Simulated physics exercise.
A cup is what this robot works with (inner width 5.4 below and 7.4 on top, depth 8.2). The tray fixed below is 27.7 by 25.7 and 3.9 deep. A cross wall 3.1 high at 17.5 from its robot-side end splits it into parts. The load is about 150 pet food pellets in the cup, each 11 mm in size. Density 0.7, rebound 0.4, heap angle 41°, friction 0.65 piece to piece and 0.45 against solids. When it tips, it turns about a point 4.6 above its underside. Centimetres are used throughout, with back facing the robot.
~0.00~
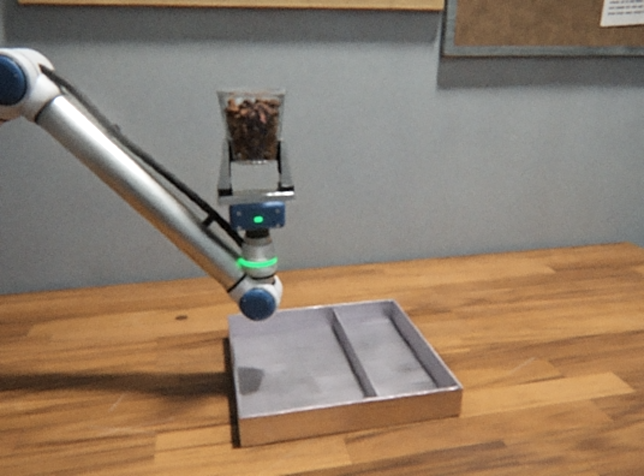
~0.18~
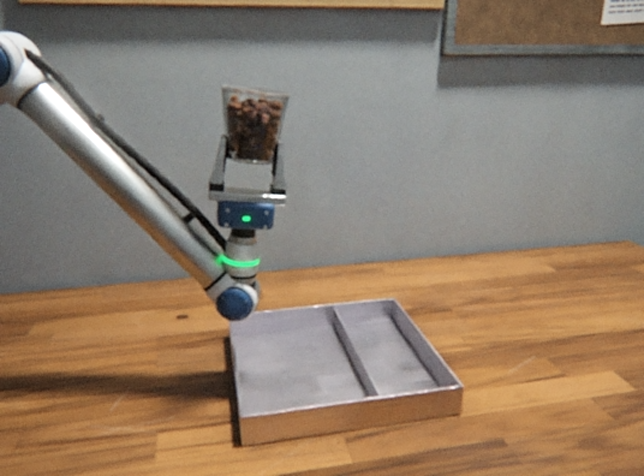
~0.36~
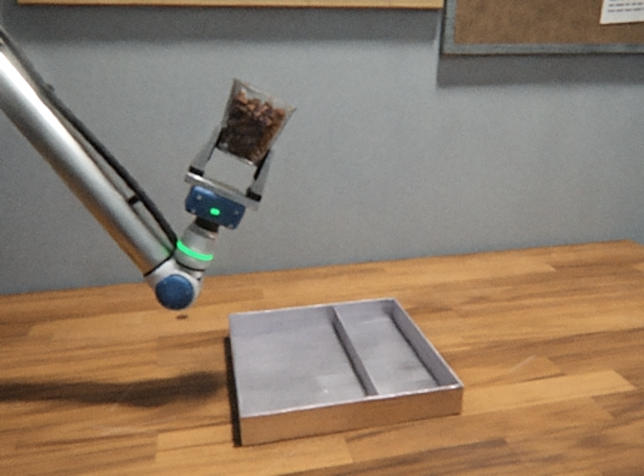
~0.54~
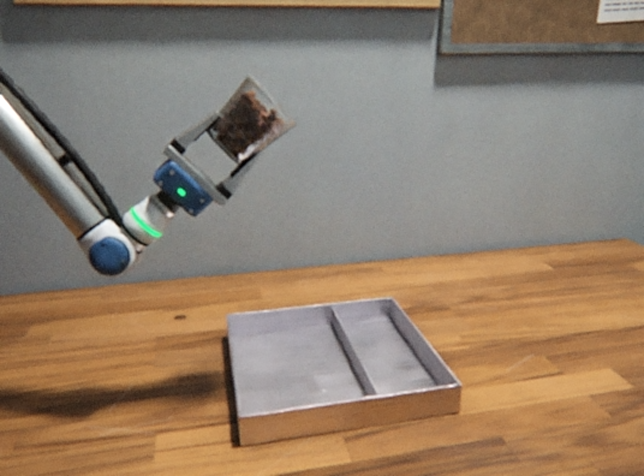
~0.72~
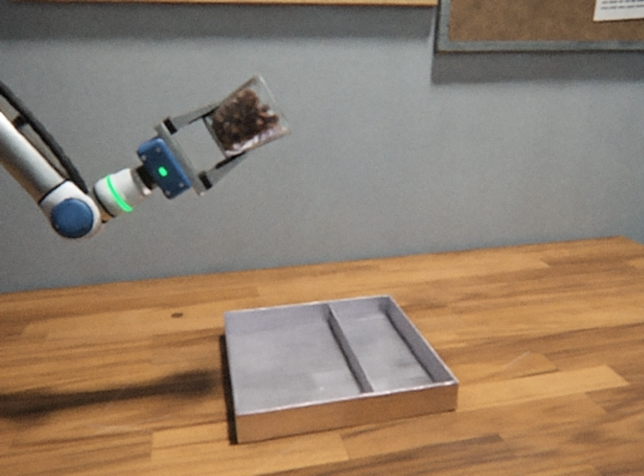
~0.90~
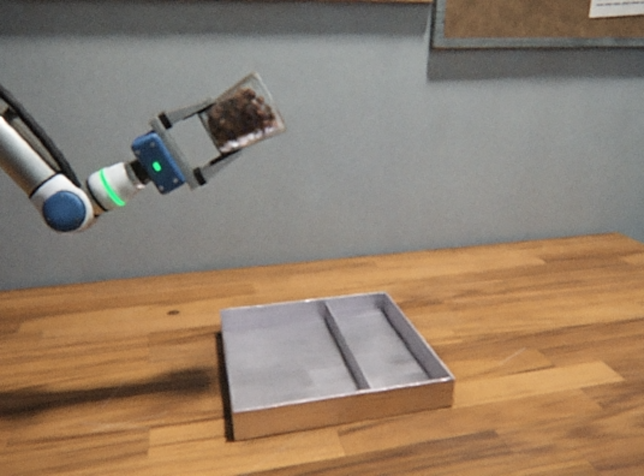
Above a shallow divided tray on a wooden table, a robot arm held up a clear cup of brown pellets, drew back to the left and tilted the cup steeply over to the right.
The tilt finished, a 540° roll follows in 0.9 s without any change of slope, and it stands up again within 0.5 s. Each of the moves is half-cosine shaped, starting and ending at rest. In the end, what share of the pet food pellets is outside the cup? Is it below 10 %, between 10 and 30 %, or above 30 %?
It is below 10 %.
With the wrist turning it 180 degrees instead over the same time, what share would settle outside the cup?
In that case some 0 per cent.
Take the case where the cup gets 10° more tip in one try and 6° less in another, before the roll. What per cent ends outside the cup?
You'd get close to 20 per cent, then close to 0 per cent.
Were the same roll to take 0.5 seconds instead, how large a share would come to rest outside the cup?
Then about 0 per cent.
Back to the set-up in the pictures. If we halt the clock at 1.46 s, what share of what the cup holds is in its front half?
45 per cent, roughly.
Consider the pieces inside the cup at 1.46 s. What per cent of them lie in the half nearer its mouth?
Close to 55 per cent lies in the mouth half.
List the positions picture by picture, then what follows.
In the first picture, the cup middle at (253, 127), upright; upper third of the load around (252, 109), from x 230 to 275, top at y 100; 152 in the cup.
In the second picture, the cup middle at (253, 126), tipped 8°; upper third of the load around (251, 108), from x 230 to 280, top at y 95.
In the third picture, the cup middle at (251, 126), tipped 27°; upper third of the load around (252, 109), from x 225 to 285, top at y 90.
In the fourth picture, the cup middle at (247, 125), tipped 49°; upper third of the load around (250, 109), from x 215 to 280, top at y 95.
In the fifth picture, the cup middle at (244, 122), tipped 62°; upper third of the load around (248, 108), from x 215 to 275, top at y 95.
In the sixth picture, the cup middle at (239, 119), tipped 64°; upper third of the load around (244, 105), from x 210 to 280, top at y 90; 152 in the cup.
After 1.46 s, tipped 64°, highest piece 40 above the table; 152 in the cup.
After 2.02 s, tipped 38°, highest piece 39 above the table; 148 in the cup, 1 in the robot-side part, 1 in the far-side part, 1 on the table or floor, 1 in flight or on a rim.
After 2.50 s, upright, highest piece 40 above the table; 148 in the cup, 2 in the robot-side part, 1 in the far-side part, 1 on the table or floor.
After 3.20 s, upright, highest piece 40 above the table; 148 in the cup, 2 in the robot-side part, 1 in the far-side part, 1 on the table or floor.
In the end, 148 in the cup, 2 in the robot-side part, 1 in the far-side part, 1 on the table or floor. That is 3 % outside the cup.
